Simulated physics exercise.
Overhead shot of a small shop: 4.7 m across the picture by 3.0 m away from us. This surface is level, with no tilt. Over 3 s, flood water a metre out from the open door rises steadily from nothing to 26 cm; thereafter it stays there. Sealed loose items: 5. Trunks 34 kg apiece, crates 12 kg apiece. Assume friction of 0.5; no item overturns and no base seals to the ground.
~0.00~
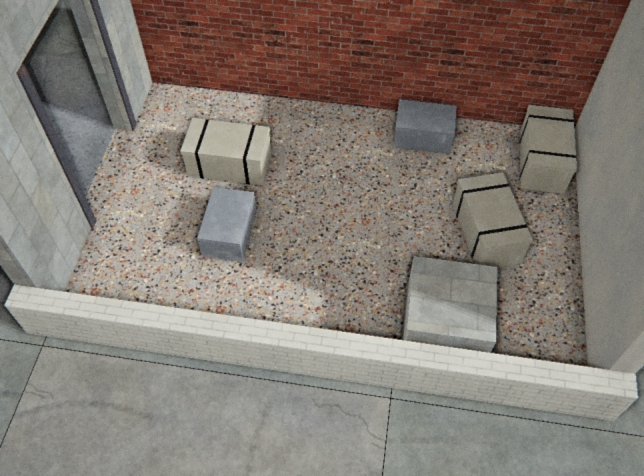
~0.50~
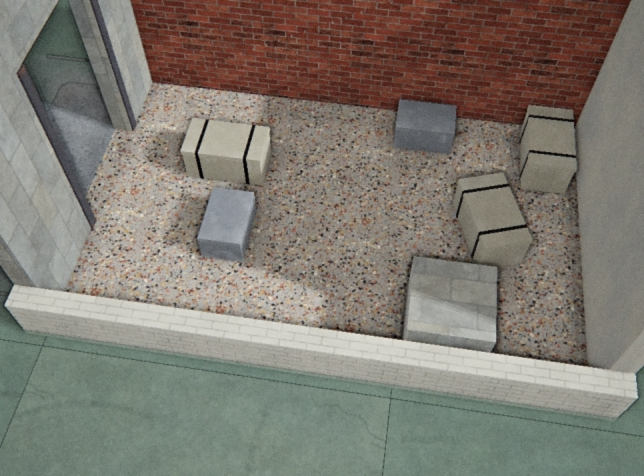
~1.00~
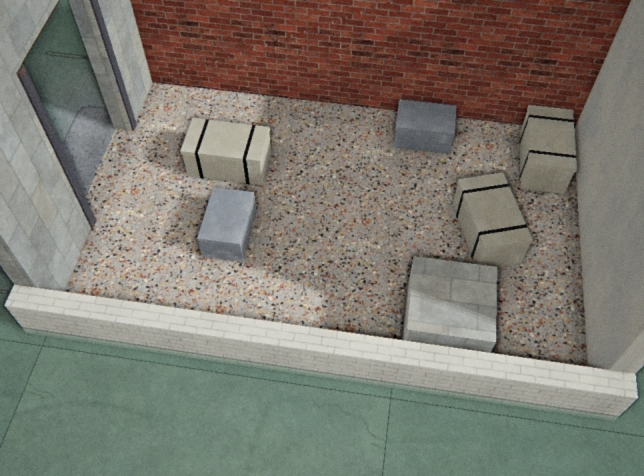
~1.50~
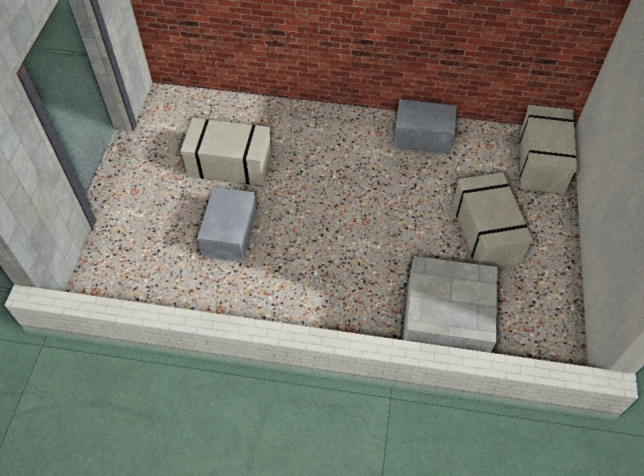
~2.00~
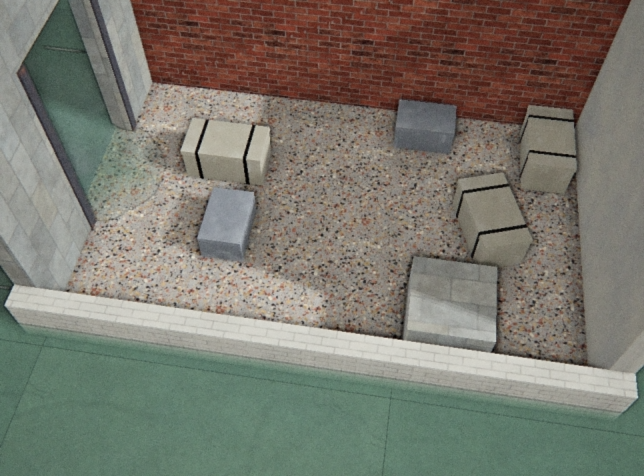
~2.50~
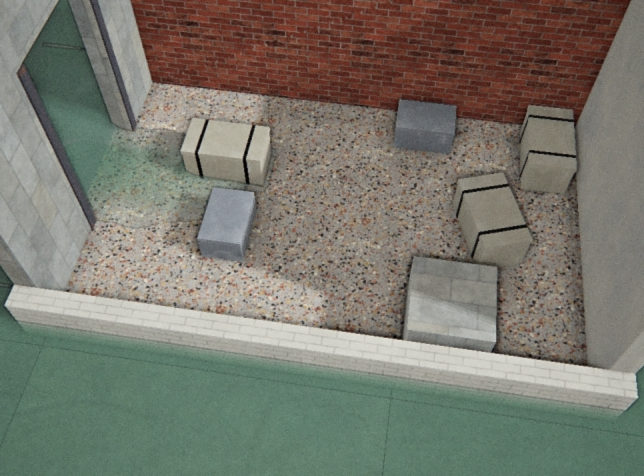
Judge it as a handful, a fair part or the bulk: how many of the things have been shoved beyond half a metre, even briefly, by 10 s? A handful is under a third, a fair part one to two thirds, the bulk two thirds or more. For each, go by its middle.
Large share.
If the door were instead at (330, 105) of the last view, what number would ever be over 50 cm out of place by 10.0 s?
Then it comes to 2.
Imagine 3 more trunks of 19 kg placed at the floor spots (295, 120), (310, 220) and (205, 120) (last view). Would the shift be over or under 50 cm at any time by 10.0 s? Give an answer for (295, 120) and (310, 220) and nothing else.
In that order: Beyond the mark, beyond the mark.
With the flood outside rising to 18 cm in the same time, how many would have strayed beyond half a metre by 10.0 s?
It would come to 1 of them.
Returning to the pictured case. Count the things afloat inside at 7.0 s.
Total: 3.
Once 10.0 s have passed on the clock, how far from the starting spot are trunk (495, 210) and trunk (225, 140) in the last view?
They sit 120 cm and 150 cm away, in the order given.
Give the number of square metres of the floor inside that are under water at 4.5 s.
9.0 m2.
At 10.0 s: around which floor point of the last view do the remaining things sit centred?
Mean floor pixel: About (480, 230).
After 3.5 s 1 of 5 are over 50 cm from their spots; 0 afloat.
After 4.5 s 2 of 5 are over 50 cm from their spots; 0 afloat.
After 7.0 s 3 of 5 are over 50 cm from their spots; 3 afloat.
After 10.0 s 5 of 5 are over 50 cm from their spots, and 5 have been at some point; 5 afloat.
